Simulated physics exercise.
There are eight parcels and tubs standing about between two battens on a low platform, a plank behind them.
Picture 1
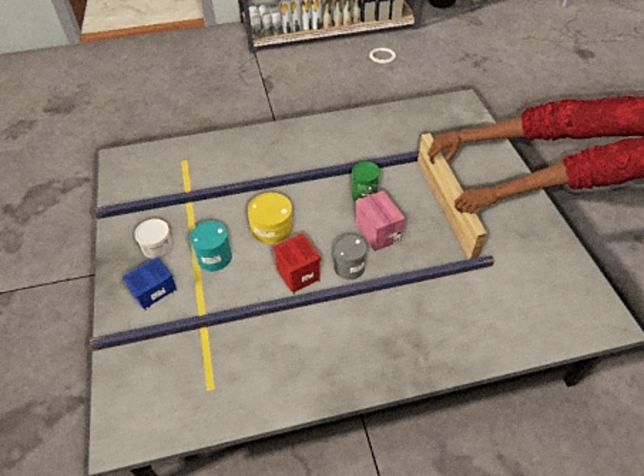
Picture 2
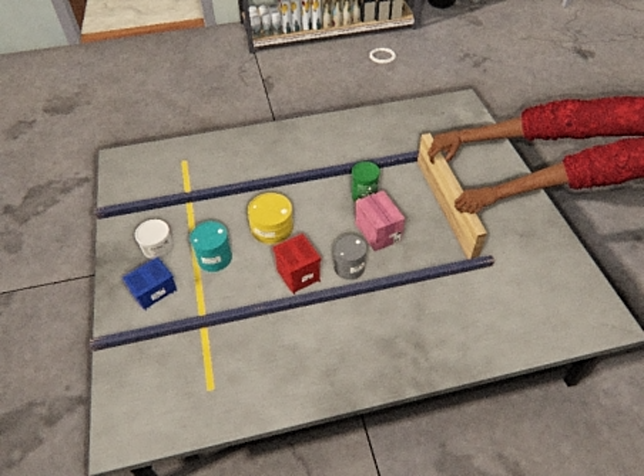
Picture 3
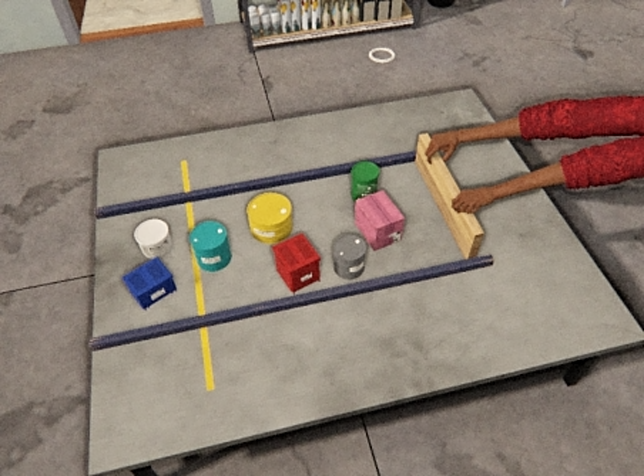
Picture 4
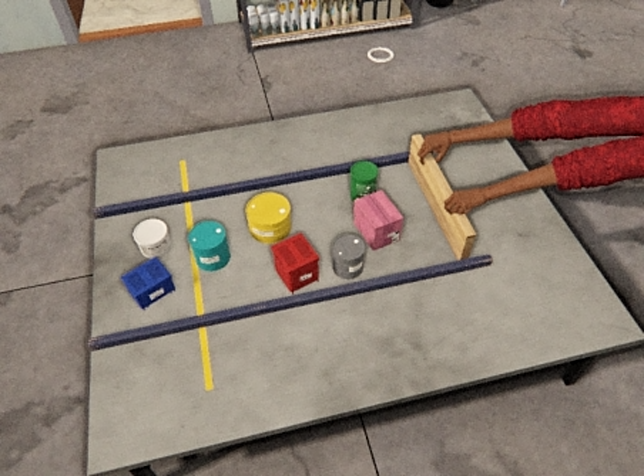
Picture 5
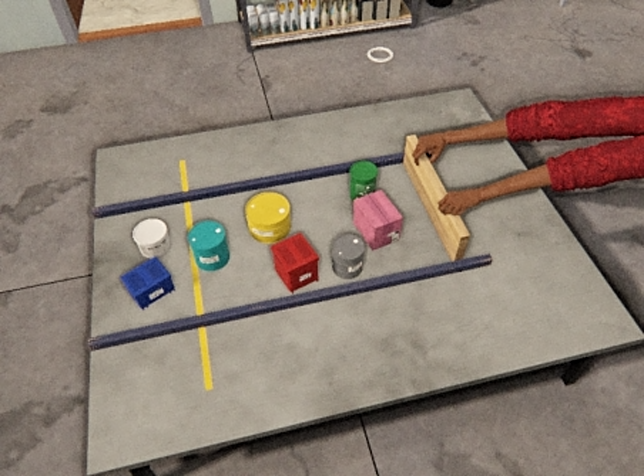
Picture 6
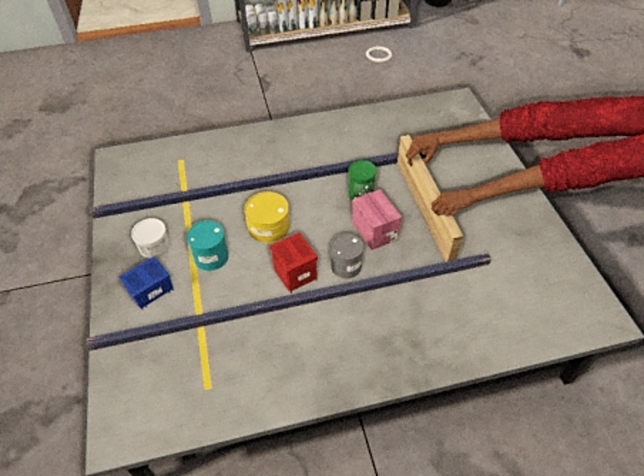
At first, two red-sleeved arms hold a wooden plank upright at the right of a low platform, behind eight colourful boxes and tubs standing between two dark battens. The hands then slide the plank a short way left toward the pink box and green tub, while the containers stay in place.
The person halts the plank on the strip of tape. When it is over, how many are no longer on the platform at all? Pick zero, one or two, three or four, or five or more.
The answer is zero.
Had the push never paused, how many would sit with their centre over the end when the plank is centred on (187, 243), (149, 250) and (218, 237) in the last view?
Place by place: 0, 2 and 0.
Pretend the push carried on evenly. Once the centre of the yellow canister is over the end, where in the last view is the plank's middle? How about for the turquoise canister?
Roughly at (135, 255) and roughly at (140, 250).
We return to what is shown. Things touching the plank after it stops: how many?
Contact count: 3.
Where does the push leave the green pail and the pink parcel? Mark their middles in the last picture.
For the green pail it's (171, 215), and for the pink parcel it's (174, 260).
Soon after, none off yet; blue tote at rest near (148, 283); white pail at rest near (152, 239); turquoise canister at rest near (208, 246).
After that, none off yet; blue tote at rest near (148, 283); white pail at rest near (150, 239); turquoise canister displaced about its own width near (188, 258).
In the end, the number that fall off is zero.
